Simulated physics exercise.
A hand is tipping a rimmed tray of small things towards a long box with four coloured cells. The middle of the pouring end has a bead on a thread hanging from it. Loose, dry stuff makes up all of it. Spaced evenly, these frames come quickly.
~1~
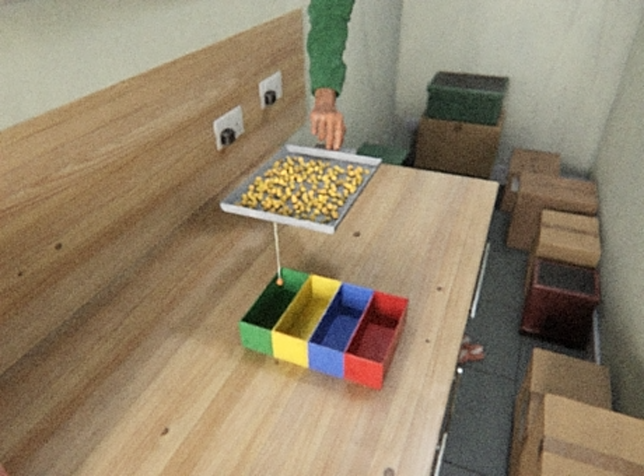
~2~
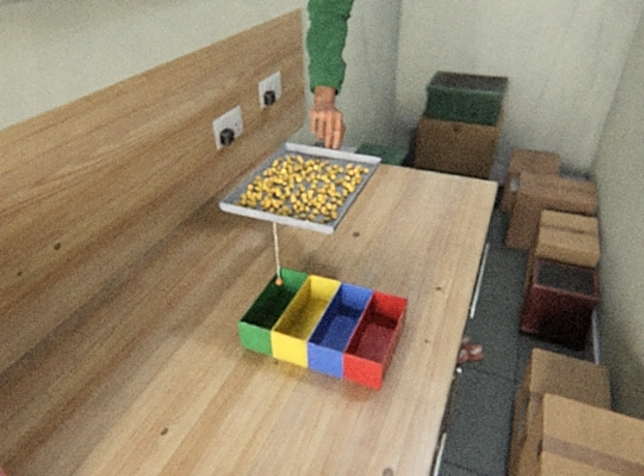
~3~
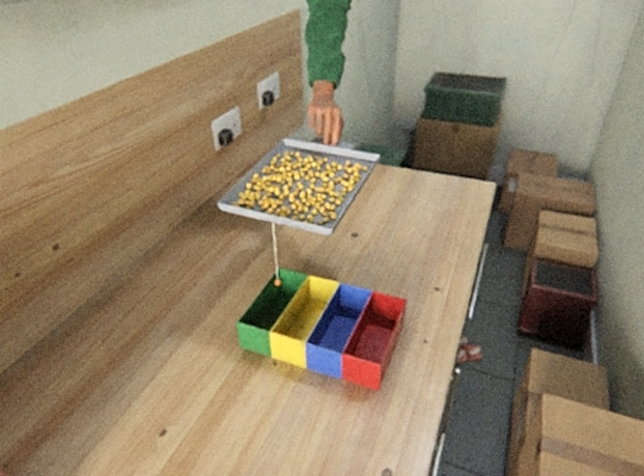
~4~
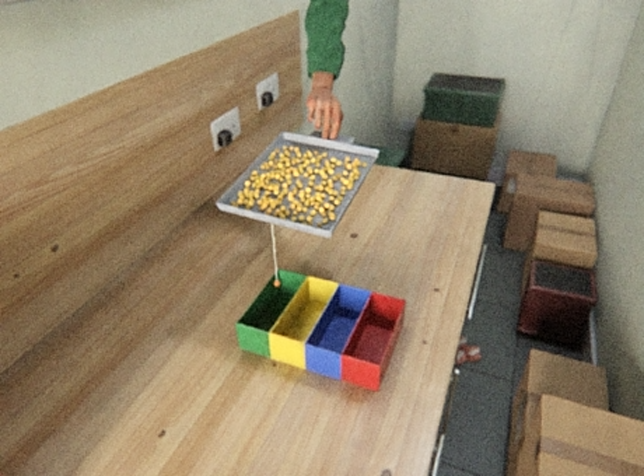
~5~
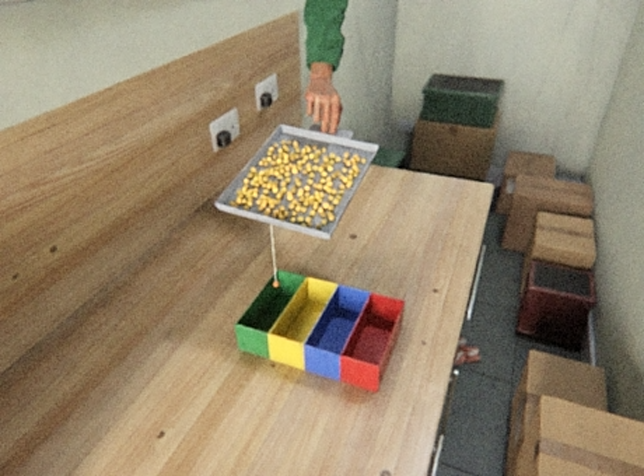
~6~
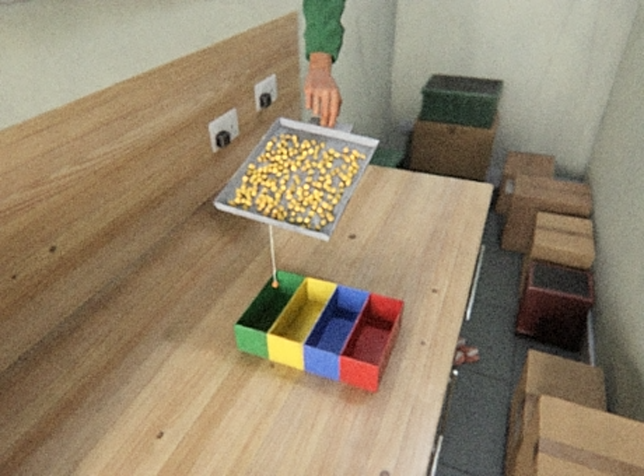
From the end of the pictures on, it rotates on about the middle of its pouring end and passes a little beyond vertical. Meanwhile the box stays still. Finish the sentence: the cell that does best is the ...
... Yellow cell.
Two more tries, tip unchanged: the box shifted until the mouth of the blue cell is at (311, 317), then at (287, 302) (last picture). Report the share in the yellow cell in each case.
Trial 1 30%, trial 2 0%.
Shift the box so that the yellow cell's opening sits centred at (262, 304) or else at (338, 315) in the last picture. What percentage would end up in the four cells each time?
Roughly 100 % and then 80 %.
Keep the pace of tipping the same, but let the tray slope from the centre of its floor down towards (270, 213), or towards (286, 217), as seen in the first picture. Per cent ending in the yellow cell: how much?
In turn 10 and 30 in a hundred.
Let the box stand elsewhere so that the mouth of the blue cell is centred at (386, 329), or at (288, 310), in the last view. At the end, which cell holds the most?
The green cell, then the red one.
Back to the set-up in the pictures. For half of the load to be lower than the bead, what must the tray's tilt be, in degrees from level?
Roughly 110 degrees of turn.
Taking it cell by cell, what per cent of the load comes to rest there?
Green cell: Around 20 percent; yellow cell: Around 50 percent; blue cell: Around 30 percent; red cell: Around 0 percent.
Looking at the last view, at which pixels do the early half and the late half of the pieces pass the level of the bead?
Earlier half at (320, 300), later half at (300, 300).
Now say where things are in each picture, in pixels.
The first frame shows corners of the pouring end at (222, 202) and (333, 226), level; middle of the load at (302, 186), puffed corn balls; bead on its thread at (280, 282); green cell at (257, 336); yellow cell at (290, 347); blue cell at (326, 358); red cell at (363, 369).
The second frame shows corners of the pouring end at (222, 202) and (332, 226), level; middle of the load at (301, 186).
The third frame shows corners of the pouring end at (220, 202) and (331, 228), tipped barely, lowest at the right corner; middle of the load at (299, 184).
The fourth frame shows corners of the pouring end at (219, 202) and (330, 230), tipped a little, lowest at the right corner; middle of the load at (298, 182).
The fifth frame shows corners of the pouring end at (217, 202) and (329, 233), tipped a little, lowest at the right corner; middle of the load at (297, 180).
The sixth frame shows corners of the pouring end at (216, 202) and (328, 234), tipped clearly, lowest at the right corner; middle of the load at (296, 177); green cell at (252, 339); yellow cell at (286, 350); blue cell at (321, 360); red cell at (359, 372).
Soon, tray tipped steeply; nearly all on the tray; a small part falling or outside the box.
A while on, tray tipped right over; nearly all on the tray; a stray few in the blue cell; a stray few in the yellow cell; a stray few falling or outside the box.
Towards the end, tray tipped past a quarter turn; about half in the yellow cell; about a quarter in the blue cell; about a quarter in the green cell; a stray few in the red cell; a stray few falling or outside the box.
Finally, tray tipped past a quarter turn; about half in the yellow cell; about a quarter in the blue cell; about a quarter in the green cell; a stray few in the red cell; a stray few outside the box.
